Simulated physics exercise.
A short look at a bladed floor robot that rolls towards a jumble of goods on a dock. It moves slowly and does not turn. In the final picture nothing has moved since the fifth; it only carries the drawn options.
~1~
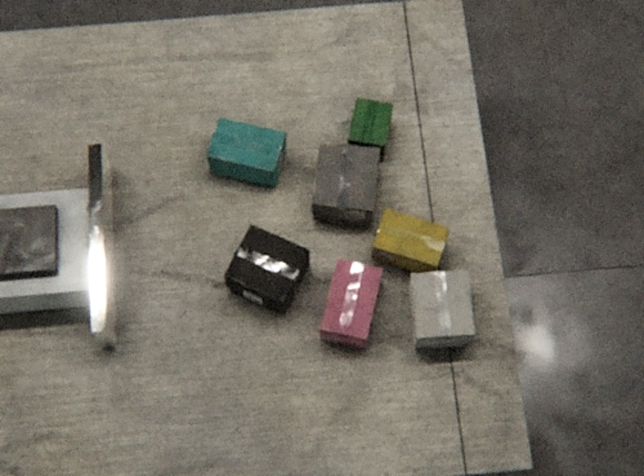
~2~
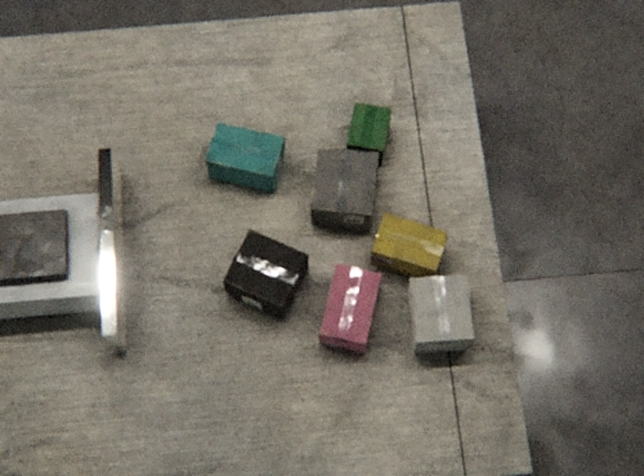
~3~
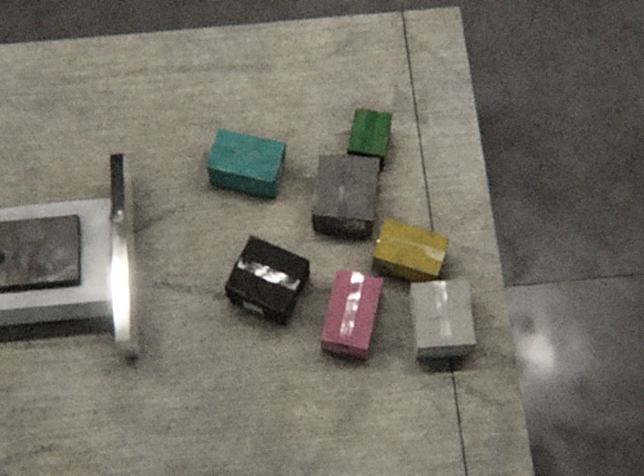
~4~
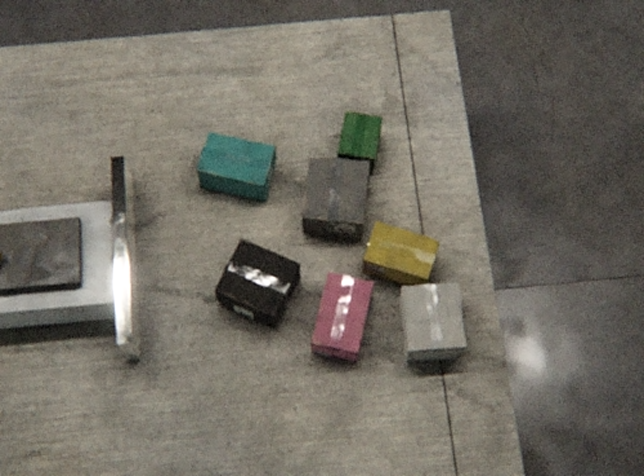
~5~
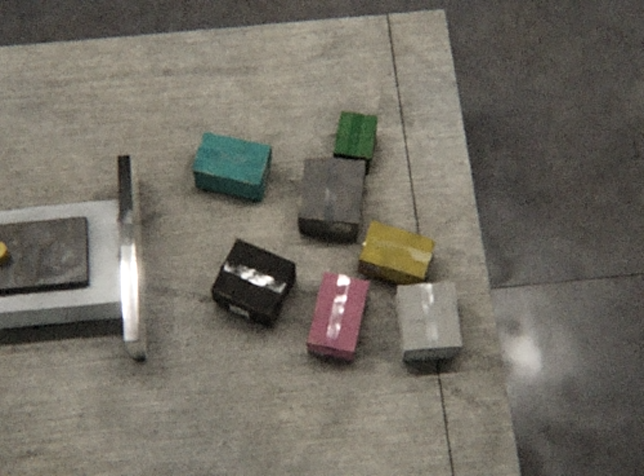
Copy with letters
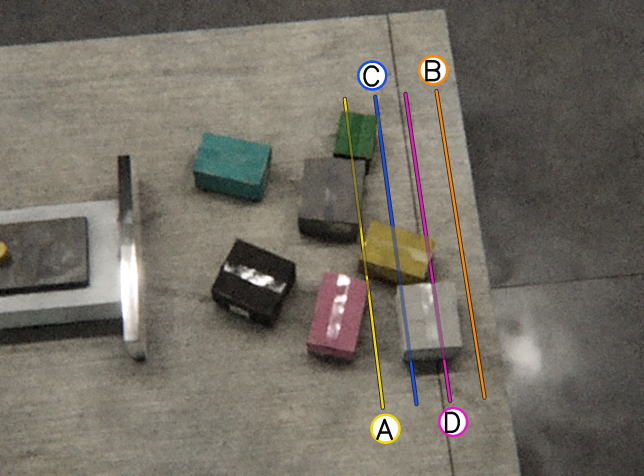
On a wooden surface, a flat-fronted machine inching right towards a loose cluster of seven coloured boxes, which stay in place untouched.
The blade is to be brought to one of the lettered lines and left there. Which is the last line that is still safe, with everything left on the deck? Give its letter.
A is the last safe line.
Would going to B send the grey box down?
By then, yes.
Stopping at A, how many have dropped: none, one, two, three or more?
By then, none.
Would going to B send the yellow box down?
By then, yes.
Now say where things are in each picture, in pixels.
Green box (370, 130); pink parcel (352, 304); white box (441, 309), in the first frame.
Robot (24, 246); black box (267, 275), in the second frame.
Robot (36, 252); turquoise parcel (247, 163), in the third frame.
Robot (38, 254); green box (360, 143), in the fourth frame.
Robot (45, 253); white box (428, 321); black box (254, 284); yellow box (396, 256), in the fifth frame.
On the copy, A at (363, 245); B at (459, 236); C at (395, 242); D at (427, 239).
On A. First, robot (130, 246); turquoise parcel (254, 160); black box (267, 281).
Then, robot (217, 238); white box (438, 324); yellow box (410, 253).
Finally, robot (277, 232); white box (492, 328); yellow box (462, 241); nothing has fallen.
By contrast, B drops the black box, yellow box, grey box, pink parcel and white box; C drops the yellow box and white box; D drops the yellow box and white box.
